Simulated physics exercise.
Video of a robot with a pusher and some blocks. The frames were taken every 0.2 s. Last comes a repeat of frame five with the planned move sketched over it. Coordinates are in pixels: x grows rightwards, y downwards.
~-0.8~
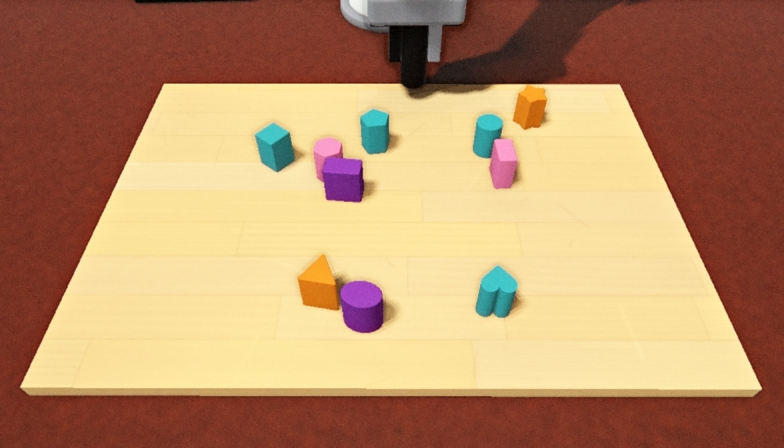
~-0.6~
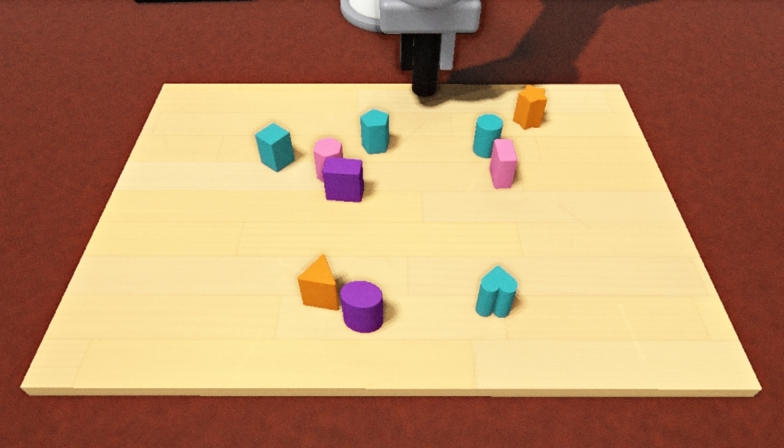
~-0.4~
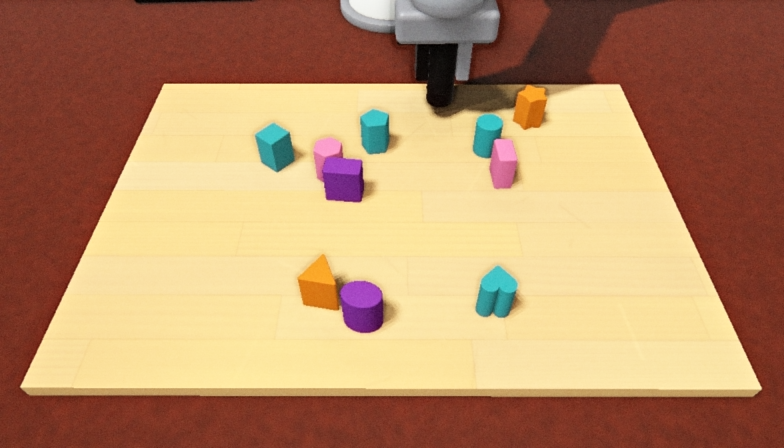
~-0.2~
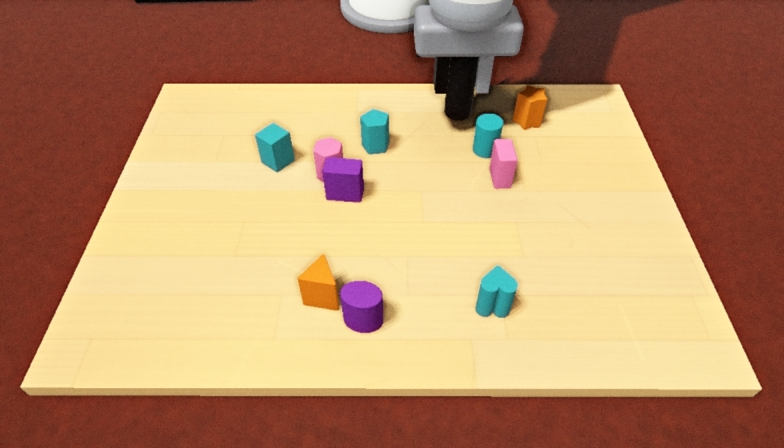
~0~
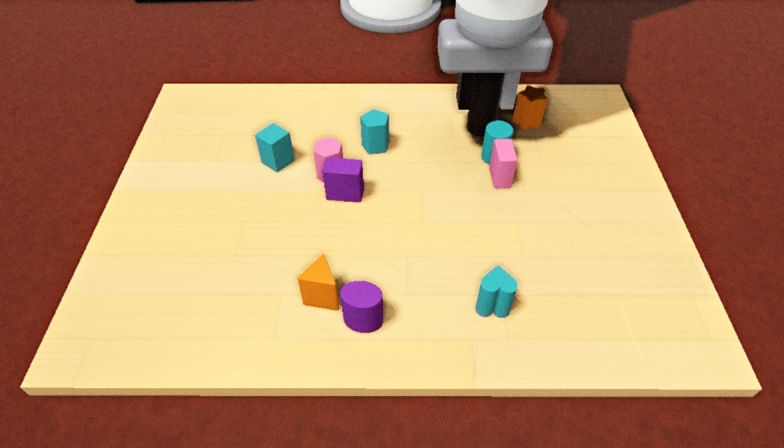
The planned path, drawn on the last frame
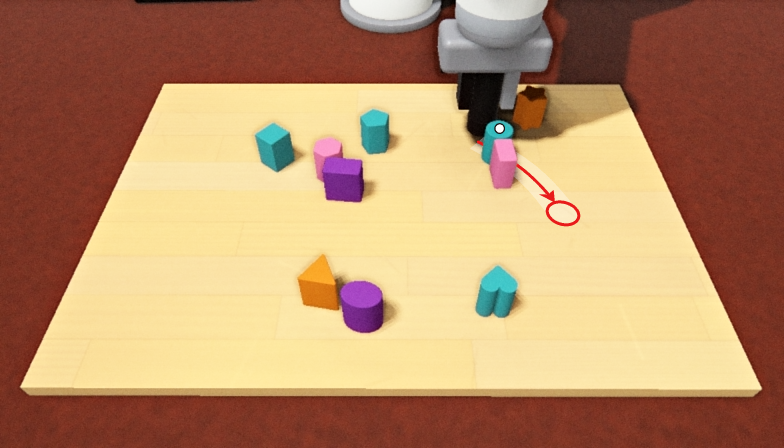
The clip opens on a wooden board scattered with turquoise, pink, purple and orange blocks, with a robot's dark pusher at the far edge. The pusher moves right and slightly nearer across the board, then nudges the turquoise cylinder a little toward the pink block, while the other blocks stay still.
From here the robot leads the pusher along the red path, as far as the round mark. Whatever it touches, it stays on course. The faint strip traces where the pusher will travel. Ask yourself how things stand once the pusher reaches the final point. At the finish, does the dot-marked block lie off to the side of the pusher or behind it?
It seems not.
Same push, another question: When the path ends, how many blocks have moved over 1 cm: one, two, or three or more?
Count: 2.
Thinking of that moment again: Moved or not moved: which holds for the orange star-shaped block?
The block you're asking about stays where it is.
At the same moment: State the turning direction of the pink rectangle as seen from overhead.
From the top, the block rotates clockwise.
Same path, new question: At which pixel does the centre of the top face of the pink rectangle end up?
It is going to be at (519, 172).
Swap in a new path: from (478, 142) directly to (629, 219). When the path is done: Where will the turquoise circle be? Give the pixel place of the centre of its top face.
At (564, 175).
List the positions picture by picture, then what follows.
In the first picture, tip of the pusher (413, 82), middles of tops, turquoise circle (490, 121), pink rectangle (506, 149), orange star-shaped block (534, 93).
In the second picture, pusher (424, 90), nothing pushed.
In the third picture, pusher (439, 101), nothing pushed.
In the fourth picture, pusher (458, 113), nothing pushed.
In the fifth picture, pusher (480, 129), turquoise circle (500, 129), pink rectangle (506, 149), orange star-shaped block (534, 93).
The line goes from (478, 142) via (510, 160) and (539, 184), ending at (563, 213); the dot is on the turquoise circle.
The first path, step by step. One third of the way, pusher (513, 148); turquoise circle (532, 150); pink rectangle (517, 167), turned 55° clockwise.
Two thirds of the way, pusher (543, 171); turquoise circle (558, 176); pink rectangle (519, 172), turned 80° clockwise.
At the end, pusher (567, 200); turquoise circle (575, 208); pink rectangle (519, 172), turned 80° clockwise; orange star-shaped block unmoved.
